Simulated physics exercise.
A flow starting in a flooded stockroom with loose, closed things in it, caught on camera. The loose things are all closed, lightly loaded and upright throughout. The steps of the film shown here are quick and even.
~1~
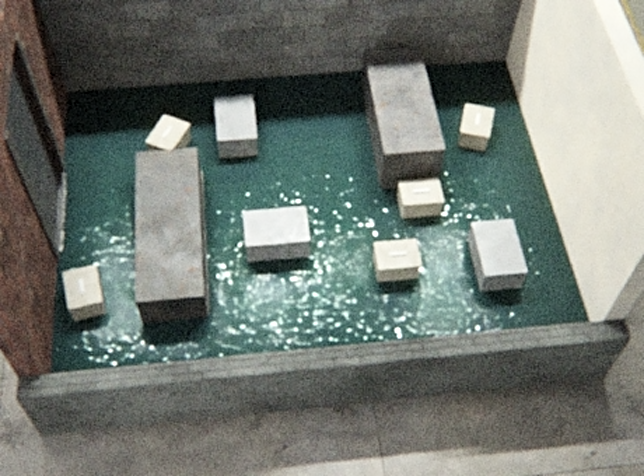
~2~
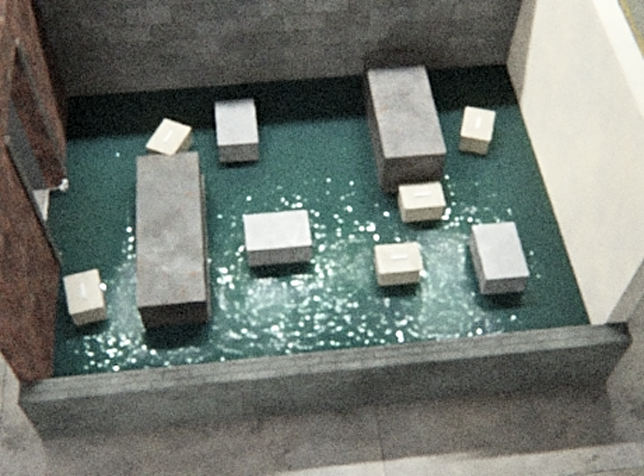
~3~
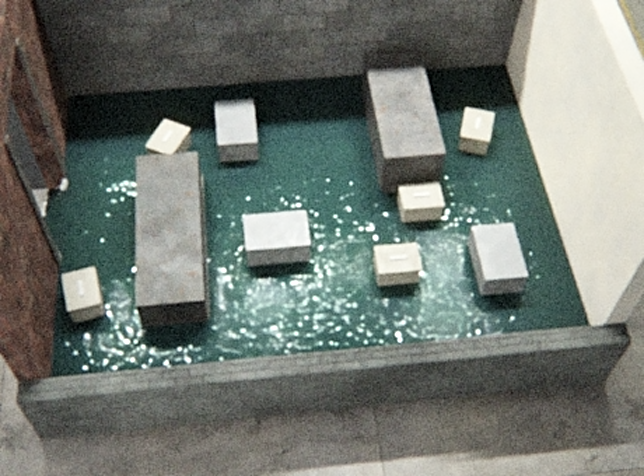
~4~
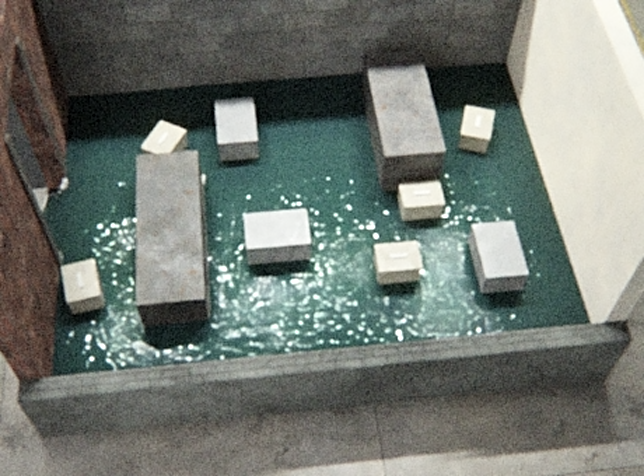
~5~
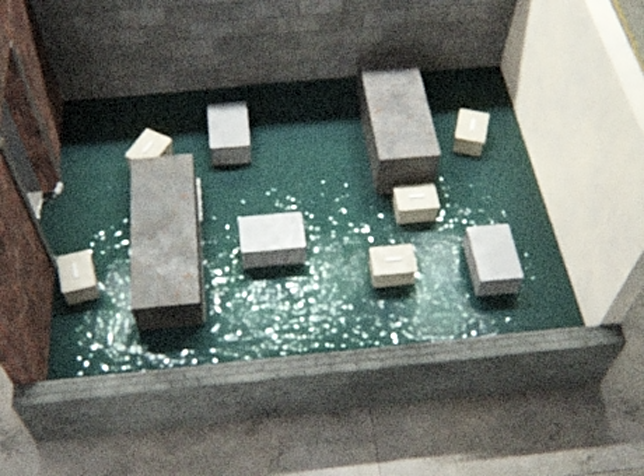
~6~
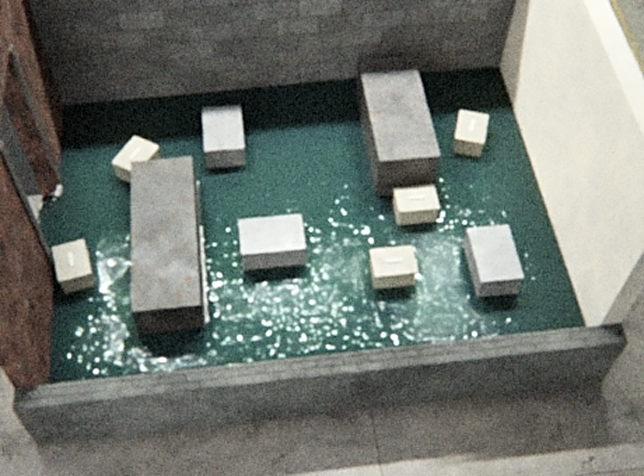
The small cream box at the lower left drifted slowly up the flooded room, and then another at the upper left slid leftward behind the long grey block, while the other floating boxes barely moved.
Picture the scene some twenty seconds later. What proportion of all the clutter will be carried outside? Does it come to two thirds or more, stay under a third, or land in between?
The outcome is mid-range, one to two thirds.
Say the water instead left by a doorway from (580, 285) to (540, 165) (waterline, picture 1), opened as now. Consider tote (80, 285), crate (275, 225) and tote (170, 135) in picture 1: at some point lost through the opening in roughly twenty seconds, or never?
Item one never gets out, item two leaves at some point, item three never gets out.
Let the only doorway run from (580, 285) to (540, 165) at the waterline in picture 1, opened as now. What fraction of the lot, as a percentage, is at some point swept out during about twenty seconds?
That would be around 80 %.
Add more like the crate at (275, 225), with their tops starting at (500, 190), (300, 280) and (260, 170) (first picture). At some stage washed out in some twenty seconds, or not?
Outcomes in turn are not expelled, not expelled, expelled.
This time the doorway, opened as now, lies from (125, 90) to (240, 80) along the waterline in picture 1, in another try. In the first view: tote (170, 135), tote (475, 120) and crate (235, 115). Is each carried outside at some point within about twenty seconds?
Taking them as listed: Exits, never leaves, exits.
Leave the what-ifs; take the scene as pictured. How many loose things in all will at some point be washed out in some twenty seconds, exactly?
I make it 3 of them.
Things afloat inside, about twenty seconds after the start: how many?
By my count, 5.
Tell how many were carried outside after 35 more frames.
3 in all.
A moment on, 1 of 8 are out; 7 afloat.
Next, 3 of 8 are out; 5 afloat.
Later, 3 of 8 are out; 5 afloat.
In the end, 3 of 8 are out; 5 afloat.
